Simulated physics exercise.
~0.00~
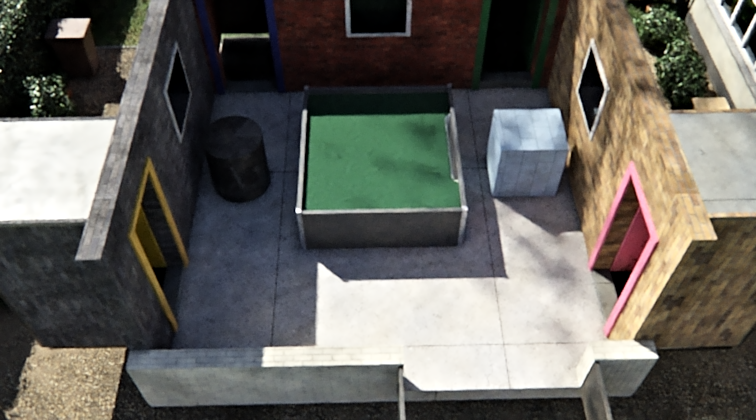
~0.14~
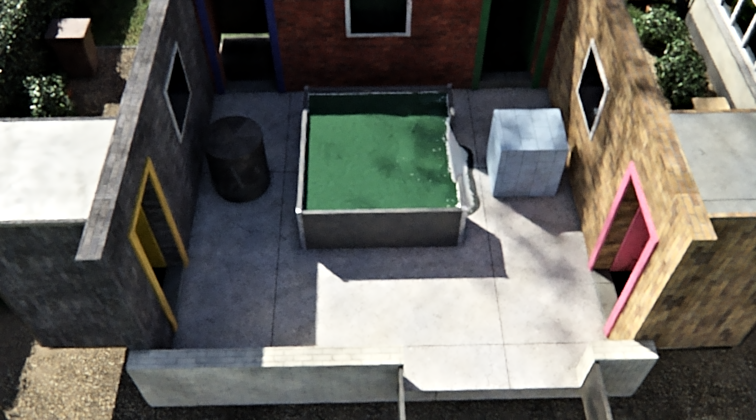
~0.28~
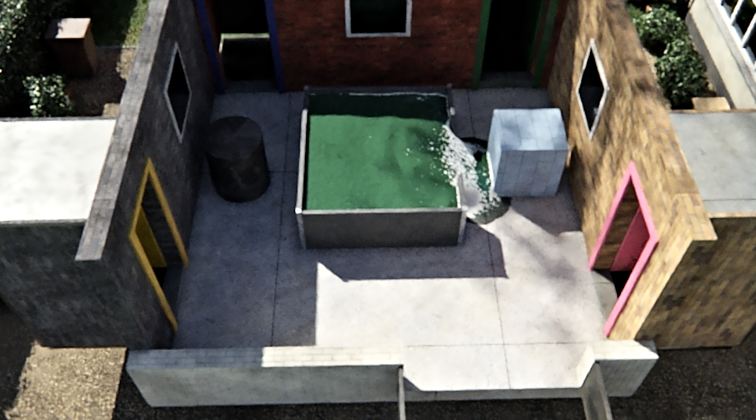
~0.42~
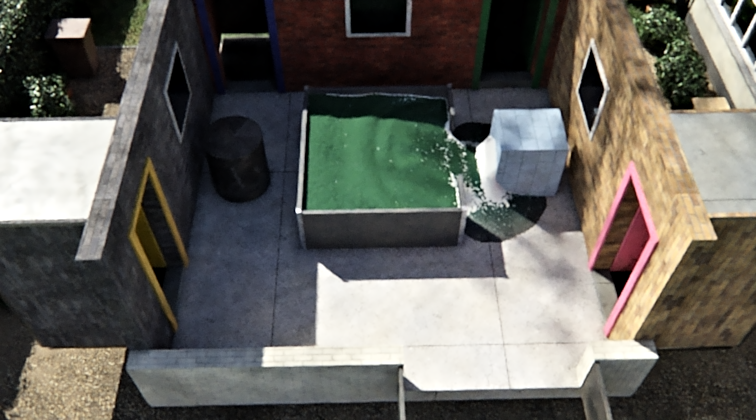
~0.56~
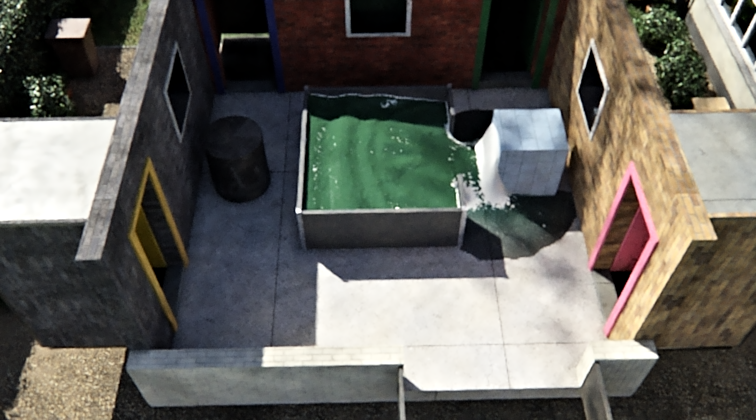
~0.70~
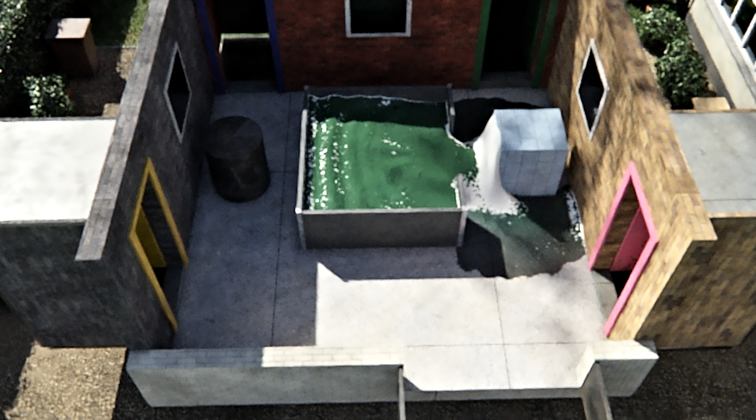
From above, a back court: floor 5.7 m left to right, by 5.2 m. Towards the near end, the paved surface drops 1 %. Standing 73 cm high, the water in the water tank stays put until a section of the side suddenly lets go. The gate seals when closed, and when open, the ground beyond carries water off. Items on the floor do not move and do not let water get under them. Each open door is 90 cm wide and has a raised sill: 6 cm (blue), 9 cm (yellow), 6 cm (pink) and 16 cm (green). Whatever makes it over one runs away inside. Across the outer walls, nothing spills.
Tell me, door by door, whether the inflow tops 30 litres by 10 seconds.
My prediction: At the blue door the limit will be broken. At the yellow door the limit will hold. At the pink door the limit will be broken. At the green door the limit will be broken.
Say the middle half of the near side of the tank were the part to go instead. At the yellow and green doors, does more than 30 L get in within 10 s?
At the yellow door the limit is surpassed; at the green door it is not exceeded.
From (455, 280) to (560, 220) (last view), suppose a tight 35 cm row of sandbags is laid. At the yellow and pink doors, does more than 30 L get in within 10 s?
Yellow within the limit, pink within the limit.
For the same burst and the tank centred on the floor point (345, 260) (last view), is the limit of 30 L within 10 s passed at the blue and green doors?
For the blue door, the amount is acceptable; for the green door, the amount is acceptable.
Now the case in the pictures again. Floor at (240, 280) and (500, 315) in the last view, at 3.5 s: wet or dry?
I'd say spared, then drenched.
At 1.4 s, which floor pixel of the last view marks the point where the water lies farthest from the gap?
About (611, 368) in the last view.
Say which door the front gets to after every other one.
Answer: The yellow door.
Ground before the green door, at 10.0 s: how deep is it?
The depth comes to around 11.5 centimetres.
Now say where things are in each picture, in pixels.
The water tank at (380, 148) is whole and still, 73 cm deep, in the first picture.
Water pours out at (452, 167) and has run 0.7 m, to (460, 148); typically 12 cm deep outside, 73 cm at the water tank's back, in the second picture.
The front is at (486, 145), 0.9 m from the gap at (451, 170); 0.9 m2 of floor is under water; 73 cm left at the back of the water tank, in the third picture.
Water pours out at (451, 171) and has run 1.4 m, to (540, 204); typically 8 cm deep outside, 73 cm at the water tank's back, in the fourth picture.
Water pours out at (451, 170) and has run 1.9 m, to (572, 206); typically 4 cm deep outside, 70 cm at the water tank's back, in the fifth picture.
The front is at a hidden place, 2.2 m from the gap at (451, 169); 4.2 m2 of floor is under water; 62 cm left at the back of the water tank, in the sixth picture.
After 1.4 s water covers 35 % of the floor and is deepest (58 cm) near (484, 183); blue door not reached, yellow door not reached, pink door 15 cm at the sill, 7 L in, green door 30 cm at the sill, 10 L in.
After 2.2 s water covers 45 % of the floor and is deepest (46 cm) near (484, 183); blue door not reached, yellow door not reached, pink door 15 cm at the sill, 40 L in, green door 32 cm at the sill, 76 L in.
After 3.5 s water covers 55 % of the floor and is deepest (38 cm) near (484, 183); blue door 2 cm at the sill, 0 L in, yellow door not reached, pink door 15 cm at the sill, 84 L in, green door 23 cm at the sill, 140 L in.
After 6.0 s water covers 70 % of the floor and is deepest (25 cm) near (484, 183); blue door 12 cm at the sill, 9 L in, yellow door not reached, pink door 13 cm at the sill, 152 L in, green door 19 cm at the sill, 202 L in.
After 10.0 s water covers 90 % of the floor and is deepest (16 cm) near (611, 368); blue door 11 cm at the sill, 60 L in, yellow door 2 cm at the sill, 0 L in, pink door 9 cm at the sill, 203 L in, green door 11 cm at the sill, 208 L in.
